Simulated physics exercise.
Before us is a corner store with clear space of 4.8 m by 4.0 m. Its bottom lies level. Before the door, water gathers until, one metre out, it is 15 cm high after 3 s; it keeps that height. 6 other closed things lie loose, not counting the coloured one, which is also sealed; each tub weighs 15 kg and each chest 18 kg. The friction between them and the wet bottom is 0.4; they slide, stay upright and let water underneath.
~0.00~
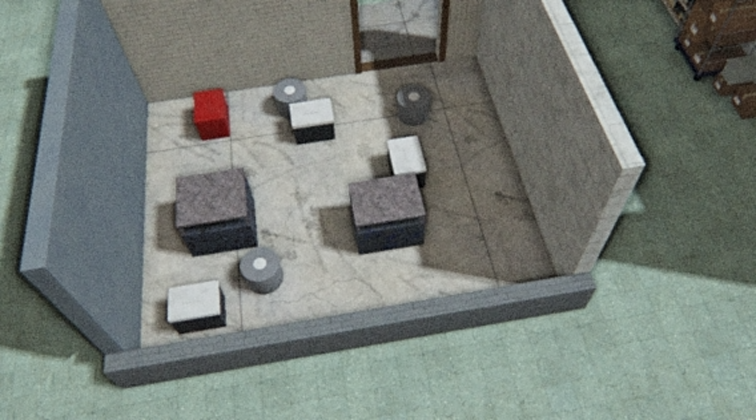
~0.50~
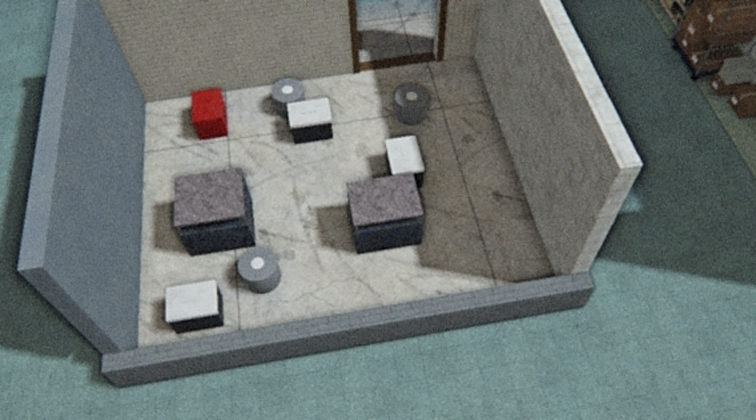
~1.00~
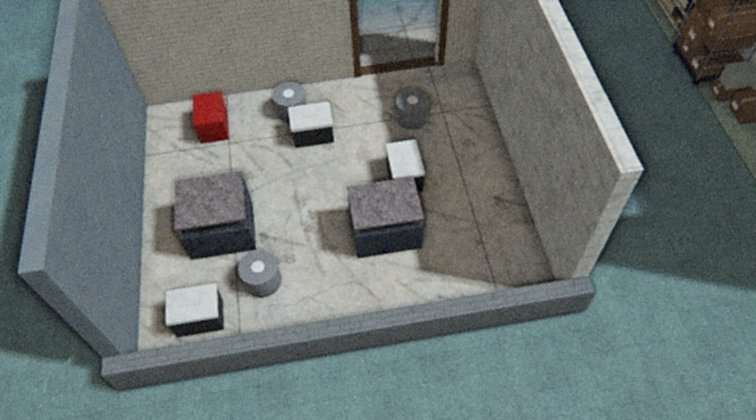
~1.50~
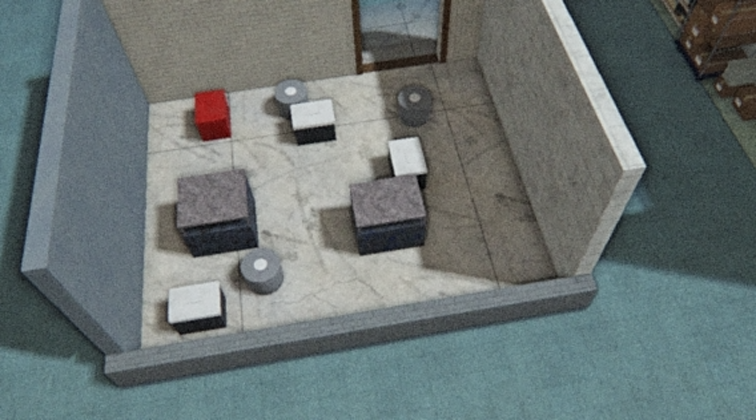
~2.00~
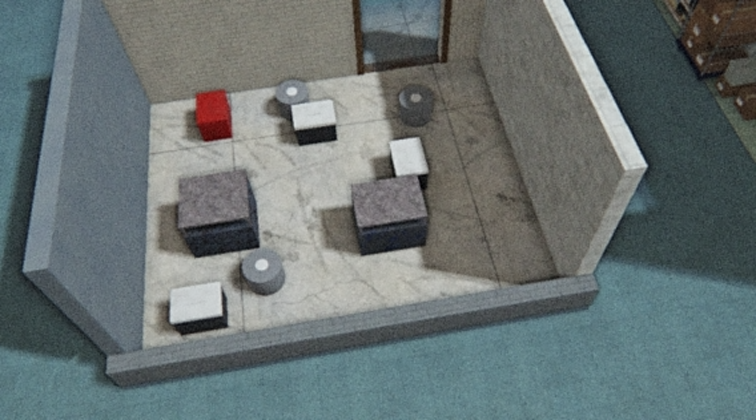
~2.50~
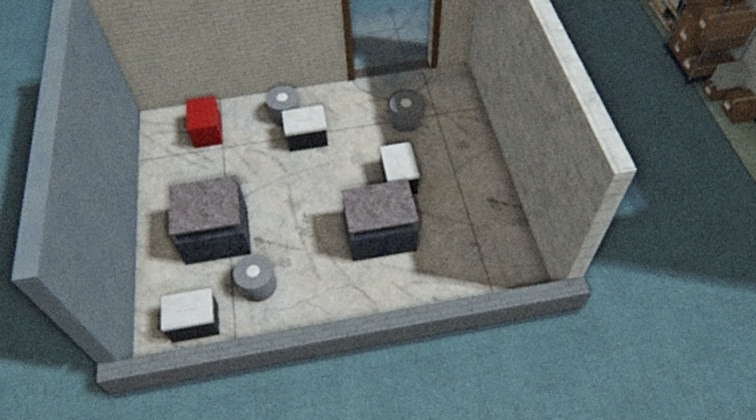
A red box, dark blocks, white-topped boxes and grey round pieces sat still inside an open-topped walled room, while the view wobbled slightly and the ground outside turned from pale green to blue.
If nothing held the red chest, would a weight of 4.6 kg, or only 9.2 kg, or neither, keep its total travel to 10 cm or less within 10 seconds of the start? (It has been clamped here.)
The heavier one is not even needed.
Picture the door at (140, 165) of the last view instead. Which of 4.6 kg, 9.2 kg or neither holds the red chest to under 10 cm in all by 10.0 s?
If so, both fall short.
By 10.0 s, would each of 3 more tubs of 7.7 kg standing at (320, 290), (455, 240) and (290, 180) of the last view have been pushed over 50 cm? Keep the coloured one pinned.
Spot one stays inside, spot two stays inside, spot three stays inside.
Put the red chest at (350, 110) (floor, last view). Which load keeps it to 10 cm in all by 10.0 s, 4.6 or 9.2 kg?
Looking at the loads, neither keeps it.
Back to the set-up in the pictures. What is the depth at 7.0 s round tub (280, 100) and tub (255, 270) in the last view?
First about 1 cm, second about 3 cm.
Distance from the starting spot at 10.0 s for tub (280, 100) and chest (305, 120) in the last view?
Respectively 0 and 0 centimetres.
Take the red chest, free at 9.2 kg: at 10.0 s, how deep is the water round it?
1 cm, roughly.
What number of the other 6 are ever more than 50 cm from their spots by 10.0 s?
The tally stands at 0.
After 3.5 s the red chest would be 0 cm from its start with 4.6 kg and 0 cm from its start with 9.2 kg; 0 cm of water round it then.
After 4.5 s the red chest would be 0 cm from its start with 4.6 kg and 0 cm from its start with 9.2 kg; 0 cm of water round it then.
After 7.0 s the red chest would be 0 cm from its start with 4.6 kg and 0 cm from its start with 9.2 kg; 0 cm of water round it then.
After 10.0 s the red chest would be 0 cm from its start with 4.6 kg and 0 cm from its start with 9.2 kg; 1 cm of water round it then.
